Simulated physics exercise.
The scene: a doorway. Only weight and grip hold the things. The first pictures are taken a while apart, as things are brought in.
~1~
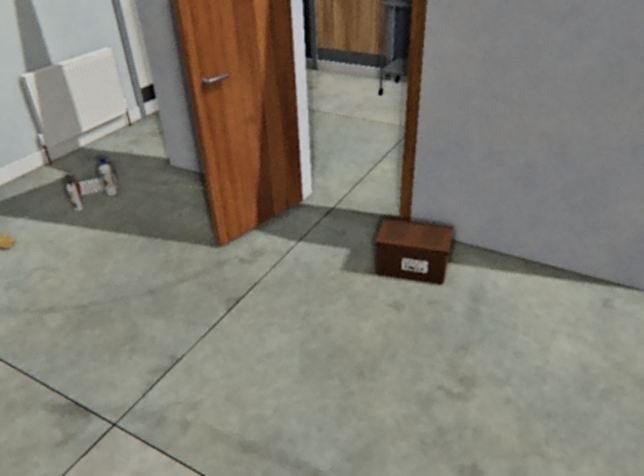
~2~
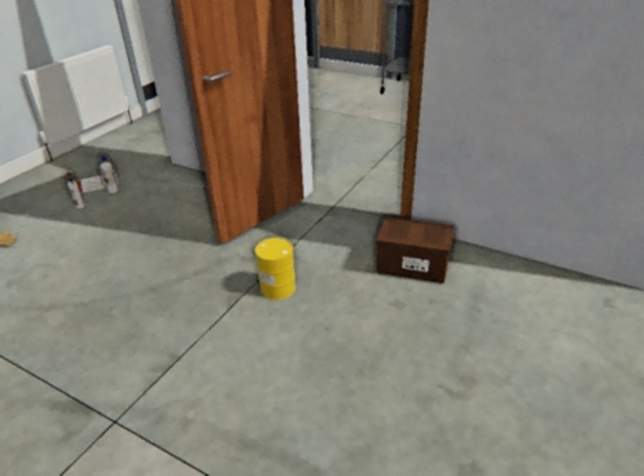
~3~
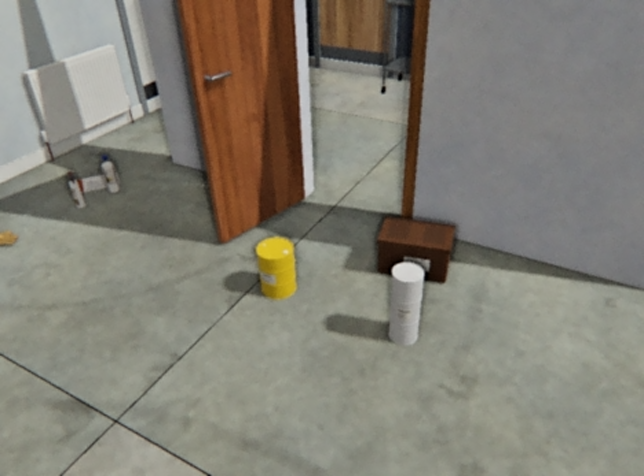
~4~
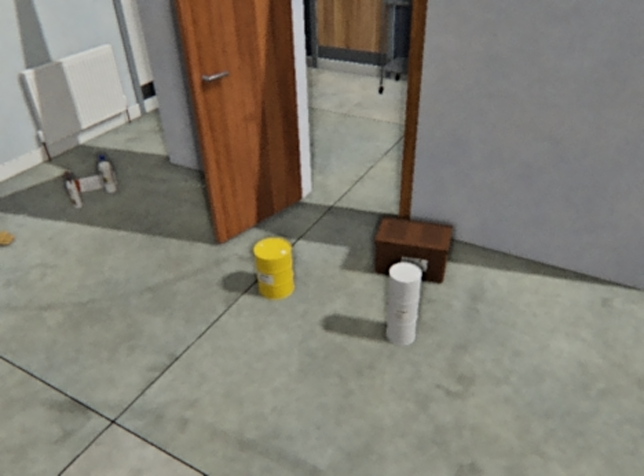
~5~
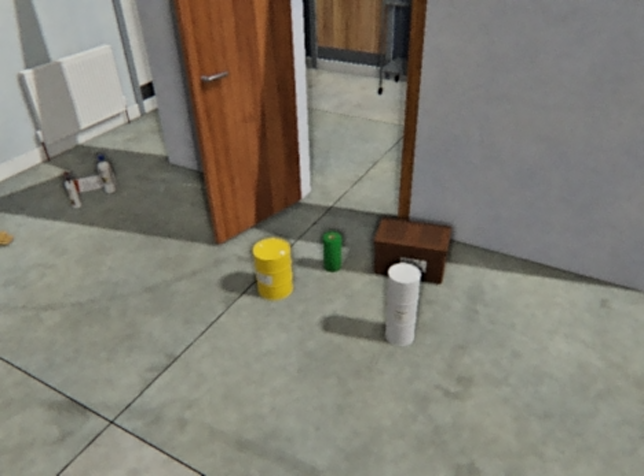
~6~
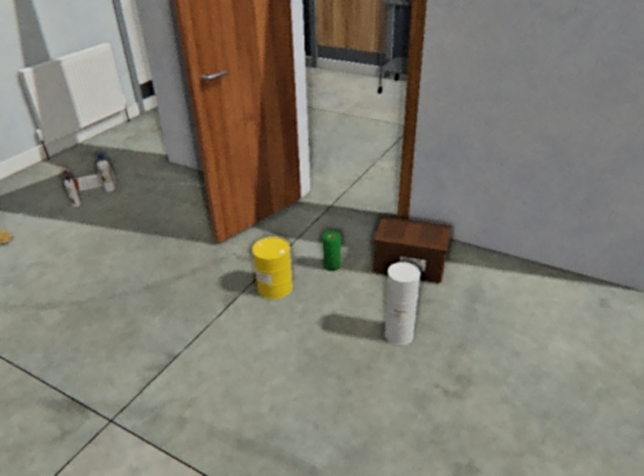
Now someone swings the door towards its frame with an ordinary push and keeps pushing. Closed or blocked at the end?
In the end the door closes.
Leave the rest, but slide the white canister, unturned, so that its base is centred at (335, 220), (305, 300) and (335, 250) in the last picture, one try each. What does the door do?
First, it reaches the frame; second, it reaches the frame; third, it stops short.
Then, 0.80 s after the last picture, door 72° open.
Then, 1.40 s after the last picture, door 32° open.
At rest, door 0° open; all 4 in place. Seen from the same camera at the end, green roll near (332, 251).
